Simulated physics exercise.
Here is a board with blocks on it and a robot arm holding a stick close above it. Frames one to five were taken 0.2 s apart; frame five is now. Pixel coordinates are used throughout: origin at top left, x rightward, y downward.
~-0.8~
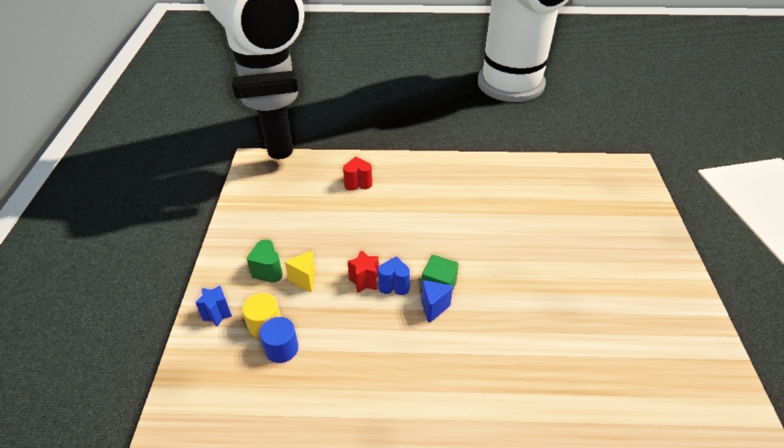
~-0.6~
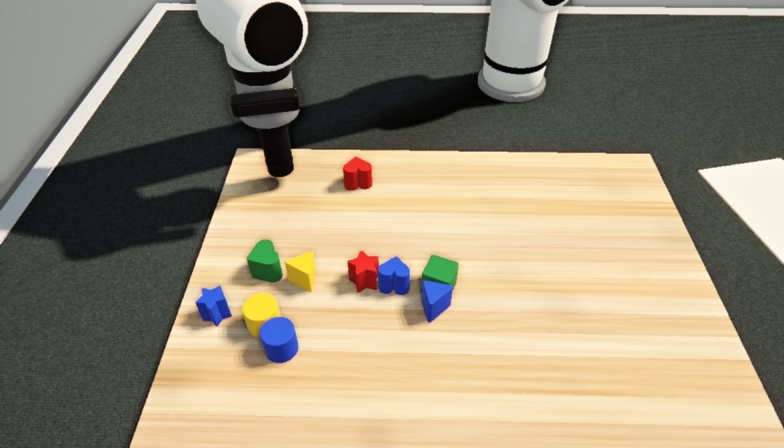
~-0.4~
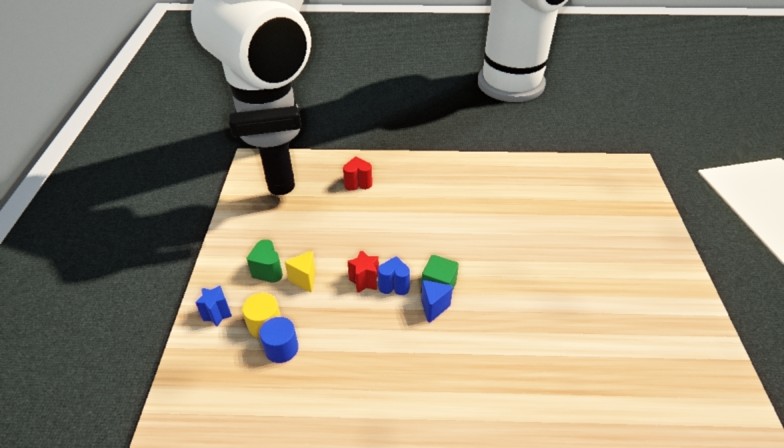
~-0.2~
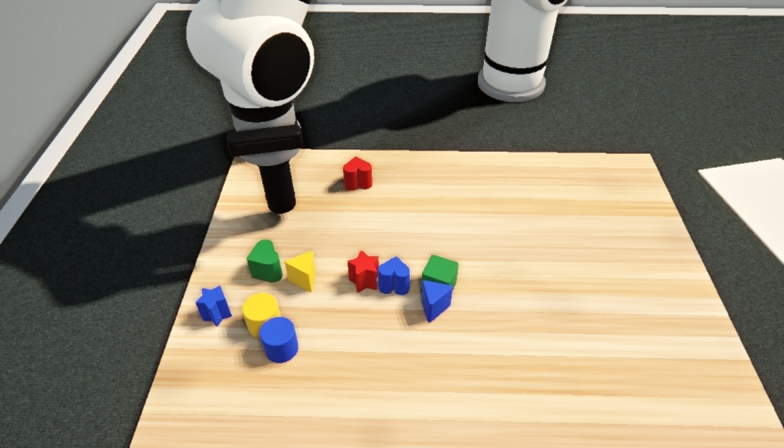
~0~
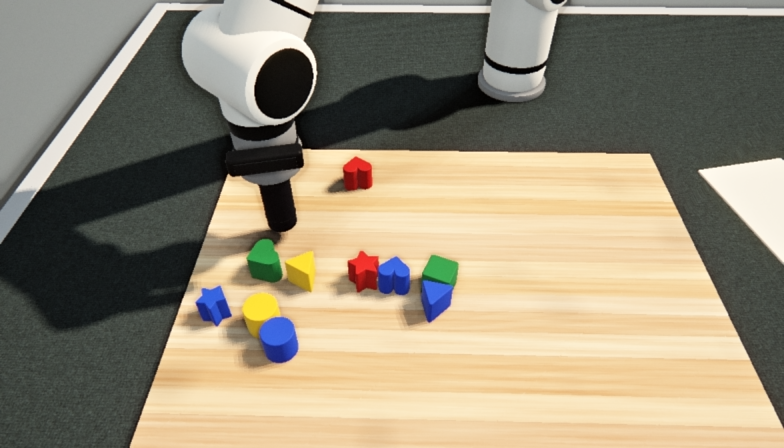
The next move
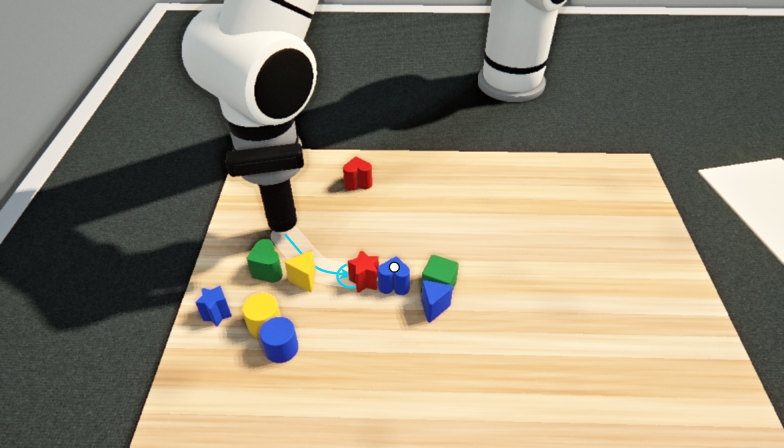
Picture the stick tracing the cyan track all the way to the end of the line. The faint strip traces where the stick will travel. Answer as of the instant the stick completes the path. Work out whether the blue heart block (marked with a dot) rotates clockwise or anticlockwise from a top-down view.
It goes round opposite to clock hands.
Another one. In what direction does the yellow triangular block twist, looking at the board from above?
The answer is clockwise.
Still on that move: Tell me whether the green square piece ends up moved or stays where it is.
At the moment the path ends, the green square piece still stands where it did.
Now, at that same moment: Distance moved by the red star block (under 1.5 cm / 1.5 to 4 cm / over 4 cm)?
Answer: 1.5 to 4 cm.
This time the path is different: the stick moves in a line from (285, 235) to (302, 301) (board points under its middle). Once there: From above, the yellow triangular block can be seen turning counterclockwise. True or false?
Answer: True.
The drawn path runs from (285, 235) through (301, 253) and (321, 270) to (353, 275); the dot is on the blue heart block.
What follows on the original path. One third of the way, stick at (299, 242); nothing pushed yet.
Two thirds of the way, stick at (320, 258); yellow triangular block at (307, 270), turned 60° clockwise.
At the end, stick at (352, 263); green heart block not moved; yellow triangular block at (308, 270), turned 60° clockwise; red star block at (380, 268), turned 15° clockwise; blue heart block at (406, 271), turned 20° anticlockwise; green square piece not moved.
